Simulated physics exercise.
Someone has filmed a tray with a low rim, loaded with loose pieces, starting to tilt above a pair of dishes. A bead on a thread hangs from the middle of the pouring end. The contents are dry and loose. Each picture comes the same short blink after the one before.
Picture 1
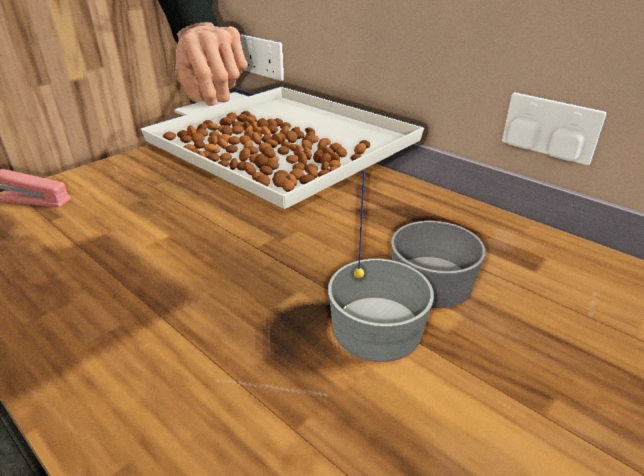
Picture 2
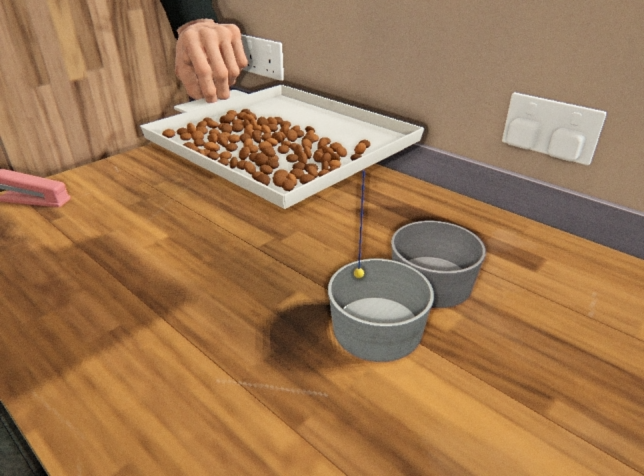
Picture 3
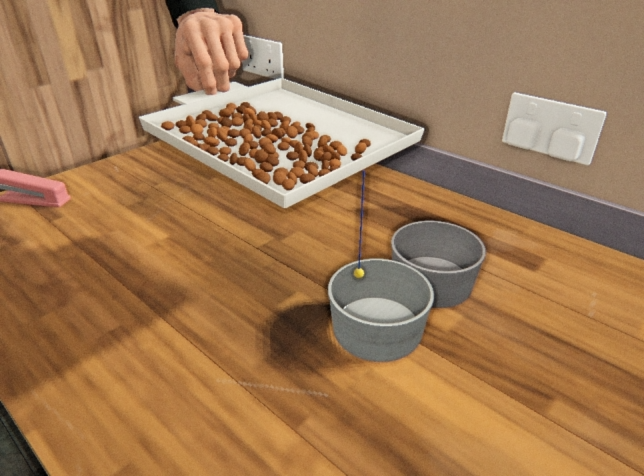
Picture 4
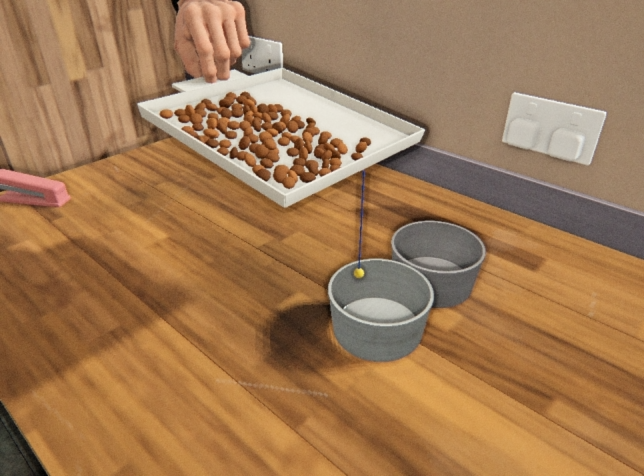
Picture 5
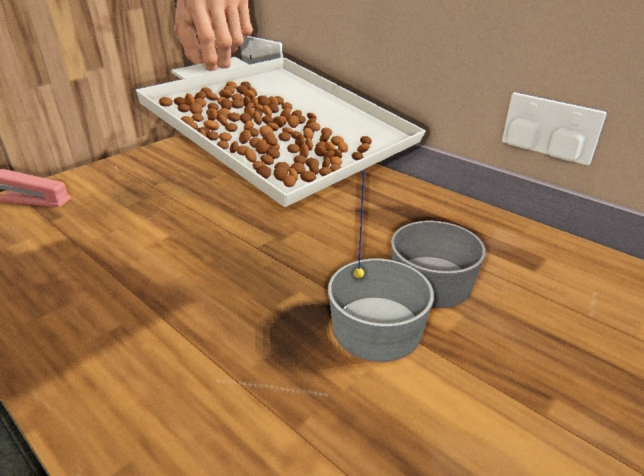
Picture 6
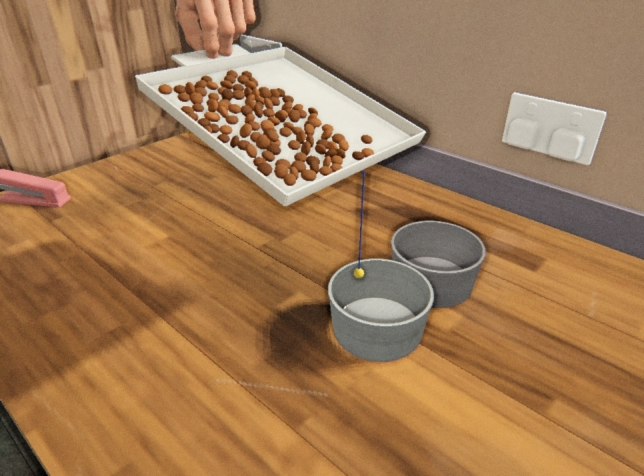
A white tray of brown dog kibble stayed still at first, then rose gradually at its far end beside a hand, while two gray dishes and a hanging yellow bead stayed put below.
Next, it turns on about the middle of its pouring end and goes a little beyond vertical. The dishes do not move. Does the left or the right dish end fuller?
The left-hand dish gets more.
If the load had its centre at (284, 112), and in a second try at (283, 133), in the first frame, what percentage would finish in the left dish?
In turn 50 and 50 in a hundred.
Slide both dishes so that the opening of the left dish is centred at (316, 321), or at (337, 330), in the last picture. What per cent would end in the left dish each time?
Roughly 10 per cent, and 40 per cent.
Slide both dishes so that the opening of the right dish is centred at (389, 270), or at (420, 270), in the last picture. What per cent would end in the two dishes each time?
Near 50 % and 90 %.
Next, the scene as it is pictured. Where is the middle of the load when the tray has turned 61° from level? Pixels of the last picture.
Roughly at (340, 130).
Soon after the last picture, tray tipped steeply; nearly all on the tray; a stray few in the air.
A little later, tray tipped past a quarter turn; about two thirds on the tray; a small part in the left dish; a stray few in the right dish; a small part outside both; about a quarter in the air.
Later still, tray tipped past a quarter turn; about a third in the left dish; a small part in the right dish; about half outside both.
At rest, tray tipped past a quarter turn; about a third in the left dish; a small part in the right dish; about half outside both.
